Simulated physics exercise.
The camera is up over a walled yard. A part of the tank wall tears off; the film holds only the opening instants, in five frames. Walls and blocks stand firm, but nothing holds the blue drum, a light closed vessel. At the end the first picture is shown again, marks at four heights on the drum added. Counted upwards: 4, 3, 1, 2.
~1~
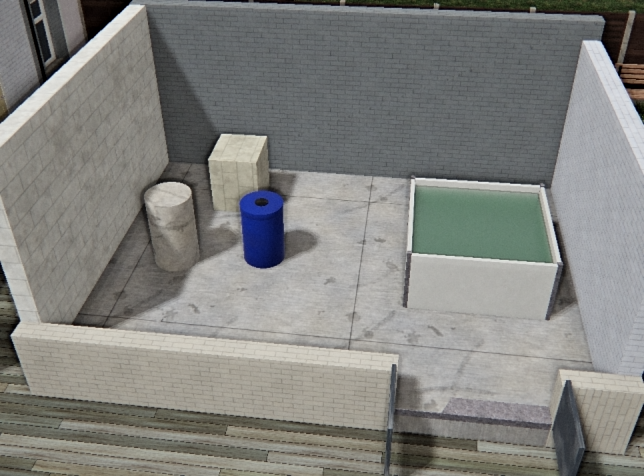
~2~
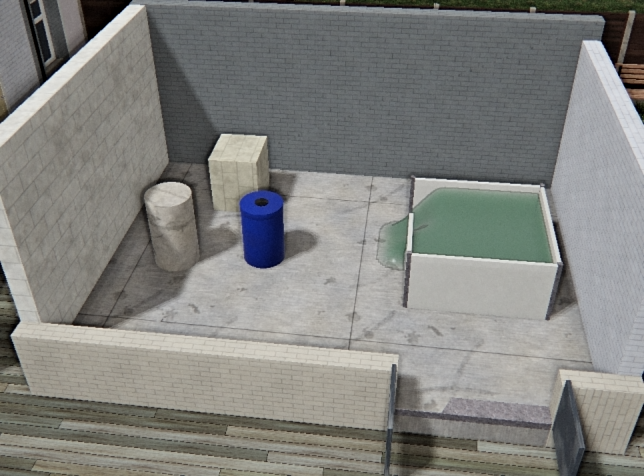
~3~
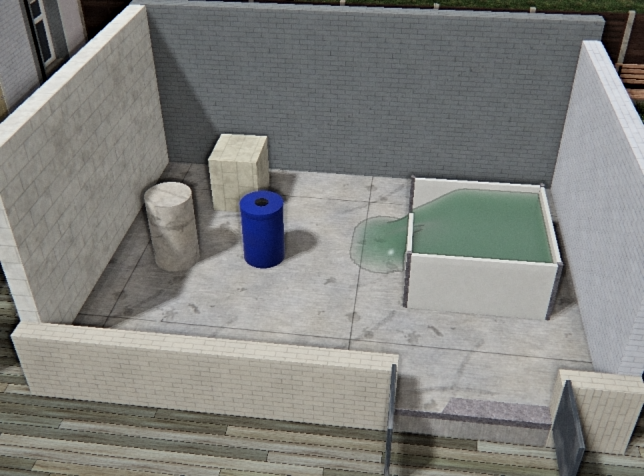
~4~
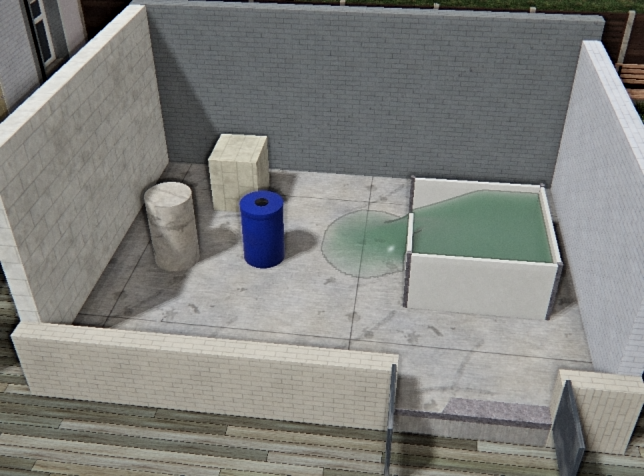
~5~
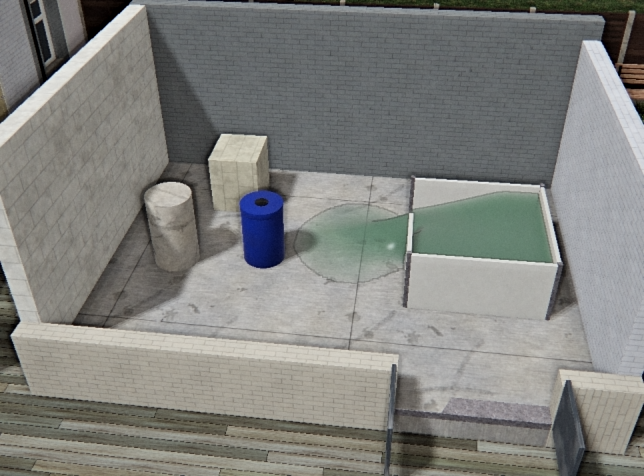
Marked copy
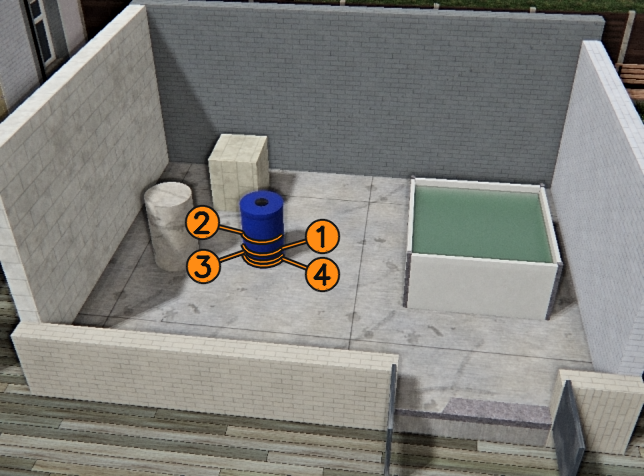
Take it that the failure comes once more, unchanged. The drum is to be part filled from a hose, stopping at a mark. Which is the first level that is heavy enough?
Choose 2.
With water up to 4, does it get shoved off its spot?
Yes, it does.
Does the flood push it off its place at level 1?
Yes, it does.
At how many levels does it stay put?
One.
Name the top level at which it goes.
1.
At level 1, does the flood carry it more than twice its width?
No, it does not.
In orange, 1 at (259, 255); 2 at (258, 242); 3 at (260, 262); 4 at (260, 265); from the bottom up 4, 3, 1, 2.
Choosing 1, it is pushed about its own width away.
Choosing 2, it does not move.
Choosing 3, it is pushed about twice its own width away.
Choosing 4, it is pushed about 5 times its own width away.
